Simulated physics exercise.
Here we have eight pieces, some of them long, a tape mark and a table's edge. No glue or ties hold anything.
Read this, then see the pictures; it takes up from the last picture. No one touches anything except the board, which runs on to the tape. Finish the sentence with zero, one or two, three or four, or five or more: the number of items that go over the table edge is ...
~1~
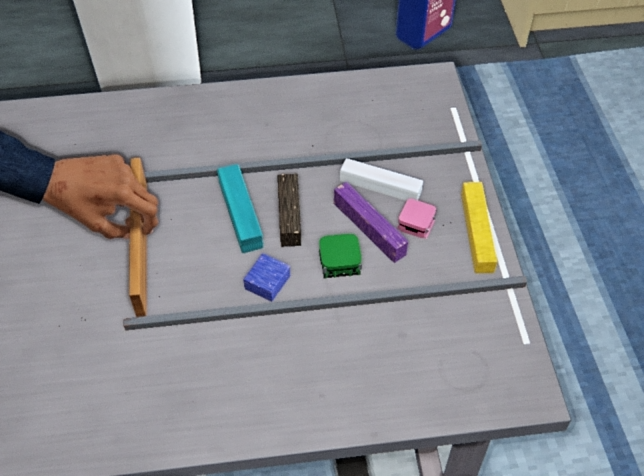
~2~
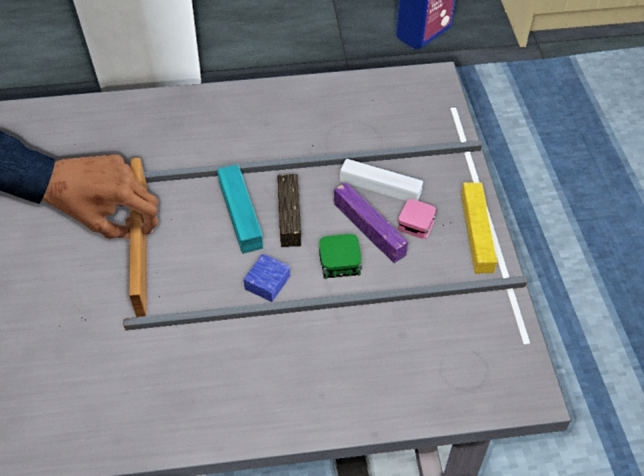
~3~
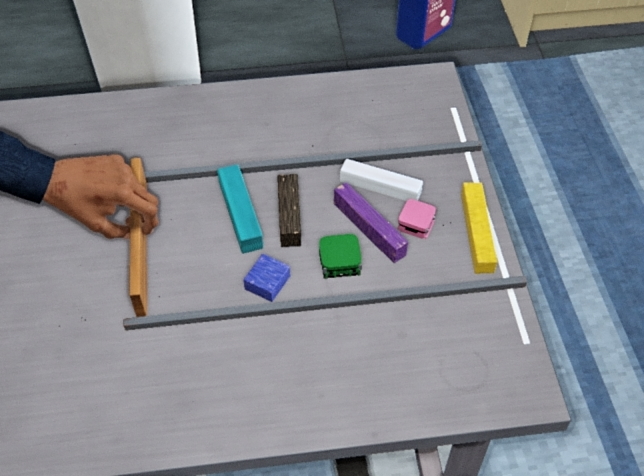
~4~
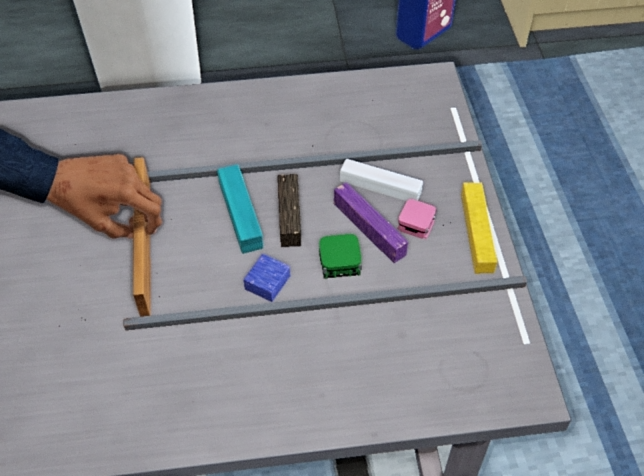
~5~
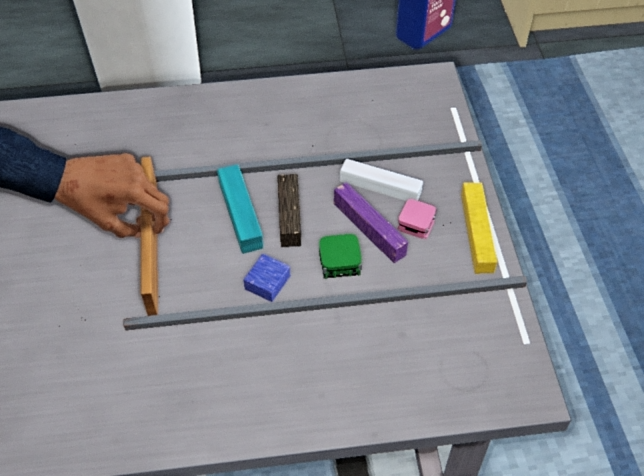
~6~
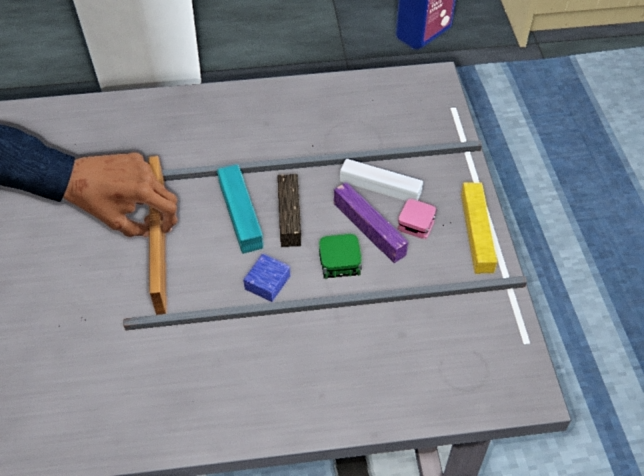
The number of items that go over the table edge is five or more.
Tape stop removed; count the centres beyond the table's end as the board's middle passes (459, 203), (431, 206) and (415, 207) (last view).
5; 2; 2.
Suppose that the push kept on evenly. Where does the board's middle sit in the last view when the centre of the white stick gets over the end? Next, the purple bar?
At (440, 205) for the white stick; at (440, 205) for the purple bar.
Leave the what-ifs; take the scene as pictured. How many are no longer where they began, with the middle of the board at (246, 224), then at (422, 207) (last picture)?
Moved so far: 2, later 8.
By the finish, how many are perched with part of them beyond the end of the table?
Things overhanging at the end: 2.
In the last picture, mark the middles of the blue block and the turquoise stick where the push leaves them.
The blue block stops around (514, 246); the turquoise stick around (491, 184).
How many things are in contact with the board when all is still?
My count gives 2.
A little later, none off yet; yellow bar at rest near (478, 227); pink case at rest near (417, 220); white stick at rest near (381, 181).
When it is over, the number that fall off is five or more; down, black bar, green case, purple bar, white stick, pink case and yellow bar.
